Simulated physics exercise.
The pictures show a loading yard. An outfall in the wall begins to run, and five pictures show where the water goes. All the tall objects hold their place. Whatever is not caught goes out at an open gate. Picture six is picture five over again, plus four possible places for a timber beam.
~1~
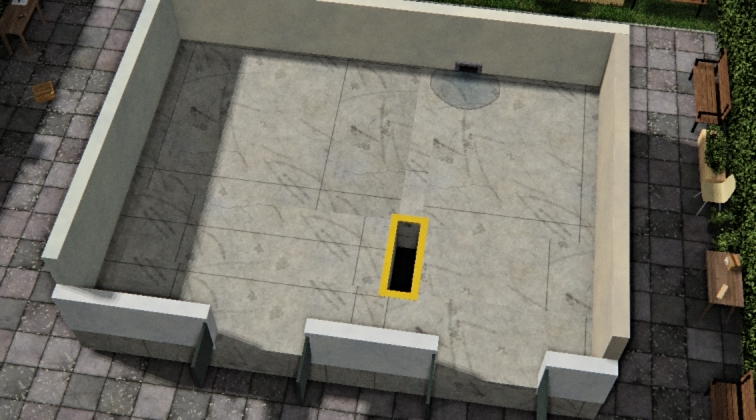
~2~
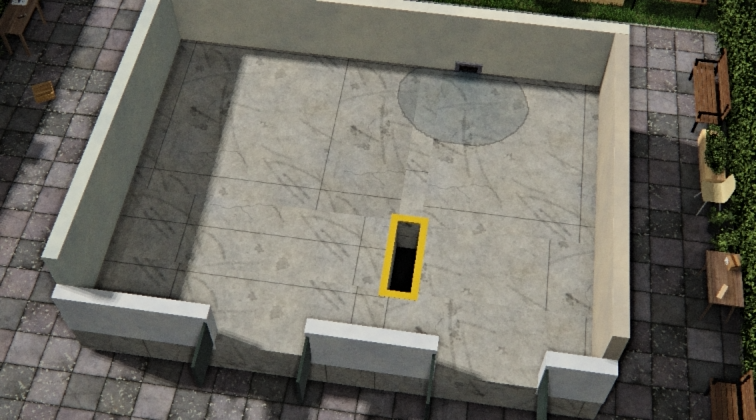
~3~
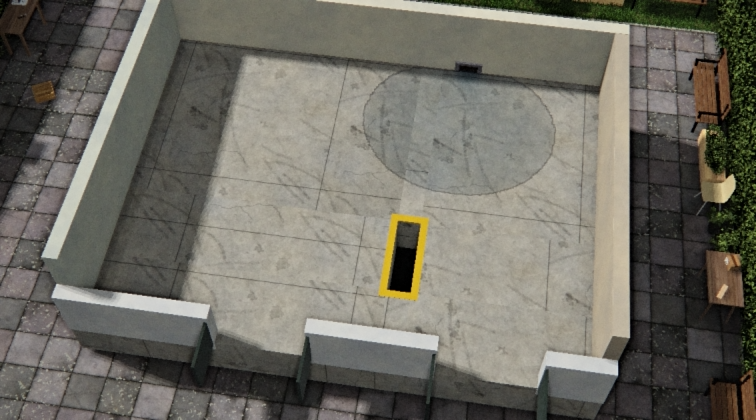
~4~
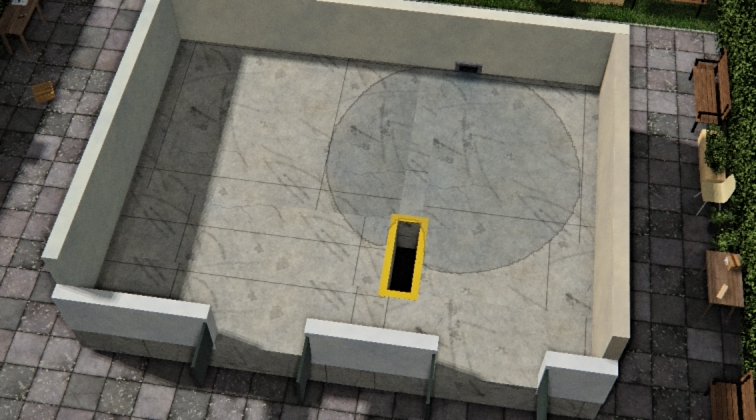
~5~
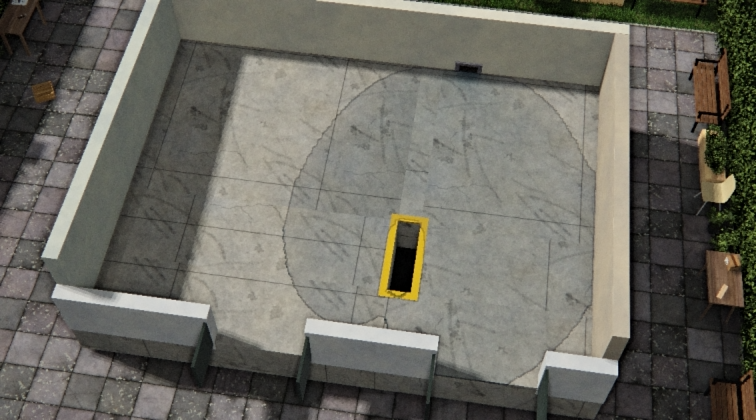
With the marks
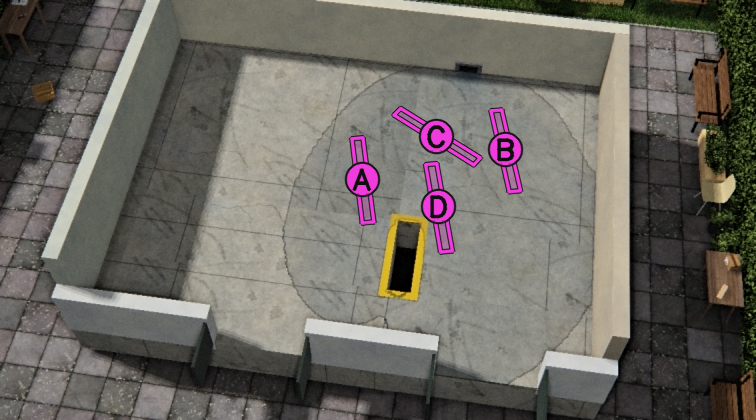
In a walled yard, a dark wet patch spread from a small opening in the back wall, widening across the pale floor until it surrounded the yellow-edged pit and reached the front wall.
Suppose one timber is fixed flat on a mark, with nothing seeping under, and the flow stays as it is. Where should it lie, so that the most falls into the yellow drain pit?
Best: A.
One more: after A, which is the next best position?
The answer is B.
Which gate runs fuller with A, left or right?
The right gate.
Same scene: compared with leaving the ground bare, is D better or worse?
It is worse.
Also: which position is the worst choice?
Here it is position C.
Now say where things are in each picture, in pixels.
In the first frame, outfall at (469, 68); yellow drain pit at (404, 256); open gate at (264, 336); open gate at (487, 367); front seen at (493, 98), 2 % of the ground wet; yellow drain pit still dry.
In the second frame, front seen at (481, 141), 7 % of the ground wet; yellow drain pit still dry.
In the third frame, front seen at (412, 180), 15 % of the ground wet; yellow drain pit still dry.
In the fourth frame, front seen at (435, 264), 28 % of the ground wet; yellow drain pit taking water.
In the fifth frame, front seen at (555, 333), 45 % of the ground wet; yellow drain pit taking water.
On the marked copy, A from (357, 138) to (368, 222); B from (496, 110) to (514, 191); C from (397, 111) to (477, 161); D from (431, 164) to (446, 251).
If A is chosen, about 38 % of the stream goes into the yellow drain pit, about 61 % out by the gates.
If B is chosen, about 27 % of the stream goes into the yellow drain pit, about 71 % out by the gates.
If C is chosen, about 6 % of the stream goes into the yellow drain pit, about 92 % out by the gates.
If D is chosen, about 16 % of the stream goes into the yellow drain pit, about 82 % out by the gates.
